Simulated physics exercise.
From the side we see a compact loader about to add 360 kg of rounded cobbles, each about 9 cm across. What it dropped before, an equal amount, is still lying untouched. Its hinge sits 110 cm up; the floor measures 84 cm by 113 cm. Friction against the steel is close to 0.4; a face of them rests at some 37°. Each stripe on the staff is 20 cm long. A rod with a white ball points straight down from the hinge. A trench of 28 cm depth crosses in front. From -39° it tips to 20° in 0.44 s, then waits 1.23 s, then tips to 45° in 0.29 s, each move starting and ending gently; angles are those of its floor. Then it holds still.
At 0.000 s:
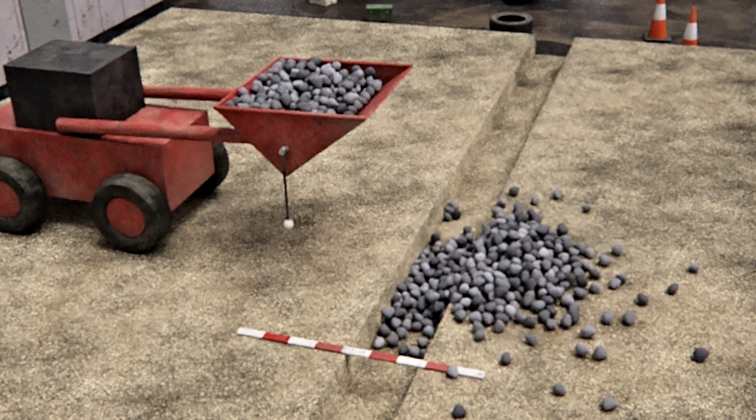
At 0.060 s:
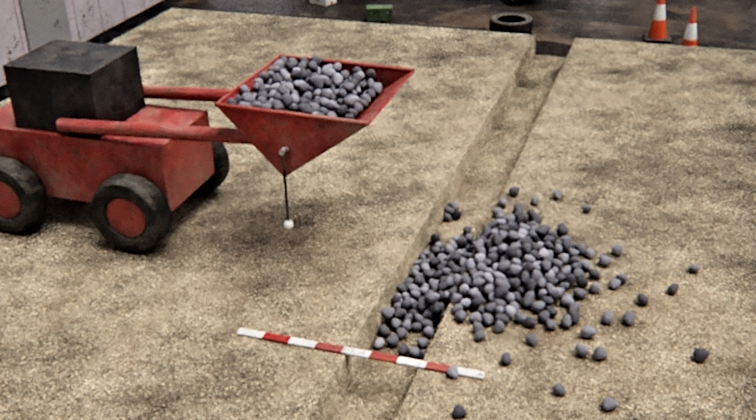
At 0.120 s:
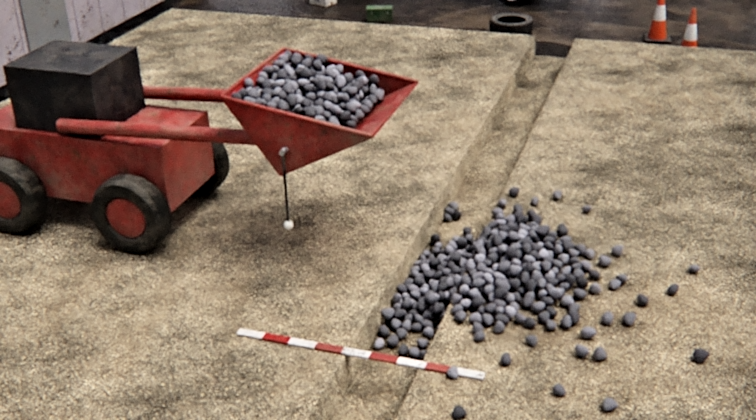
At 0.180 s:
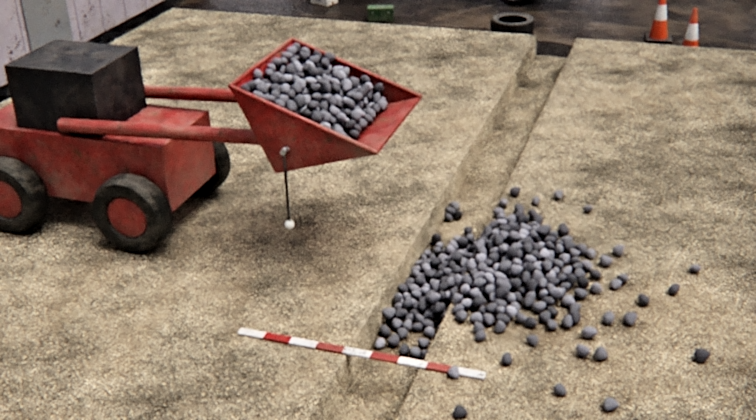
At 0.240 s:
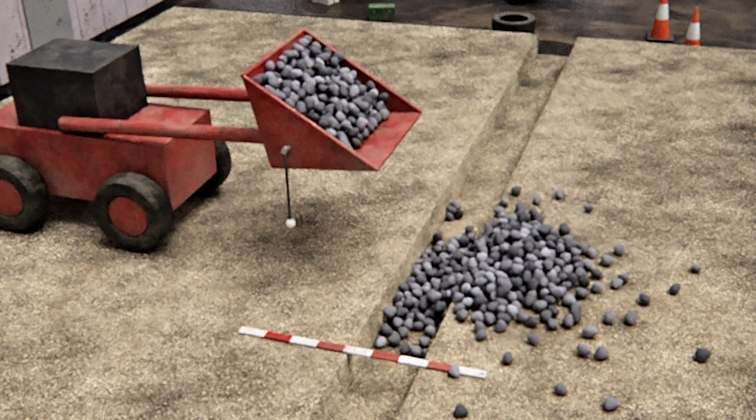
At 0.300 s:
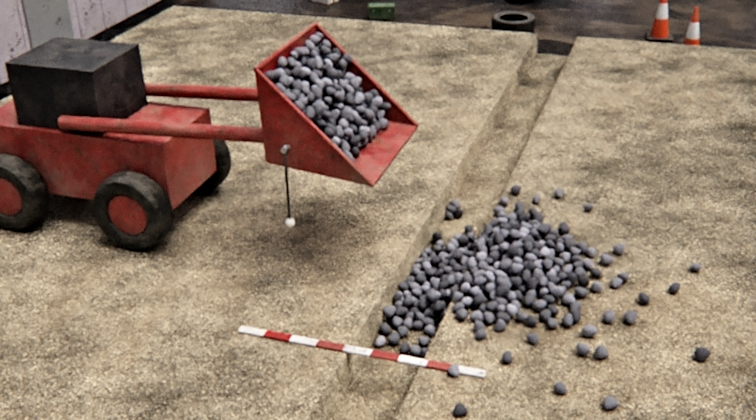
The red loader's bucket of grey cobbles tilts steadily forward beside a pile across a trench.
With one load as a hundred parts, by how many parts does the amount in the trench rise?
About 86 per cent.
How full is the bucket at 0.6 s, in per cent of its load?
About 100 per cent.
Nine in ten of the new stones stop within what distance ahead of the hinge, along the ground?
About 120 cm.
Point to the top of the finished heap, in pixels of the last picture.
Near (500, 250).
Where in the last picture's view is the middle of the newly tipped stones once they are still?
Around (432, 262).
After 0.4 s the floor is at 19°; in per cent of one load, 100 in the bucket, 40 in the trench, 60 past the trench; the foremost stones are at (655, 327).
After 0.6 s the floor is at 20°; in per cent of one load, 99 in the bucket, 1 short of the trench, 40 in the trench, 60 past the trench; the foremost stones are at (655, 327).
After 2.4 s the floor is at 45°; in per cent of one load, 0 in the bucket, 11 short of the trench, 126 in the trench, 63 past the trench; the foremost stones are at (655, 327).
After 5.1 s the floor is at 45°; in per cent of one load, 0 in the bucket, 11 short of the trench, 125 in the trench, 64 past the trench; the foremost stones are at (655, 327). Net gain in the trench, 86.
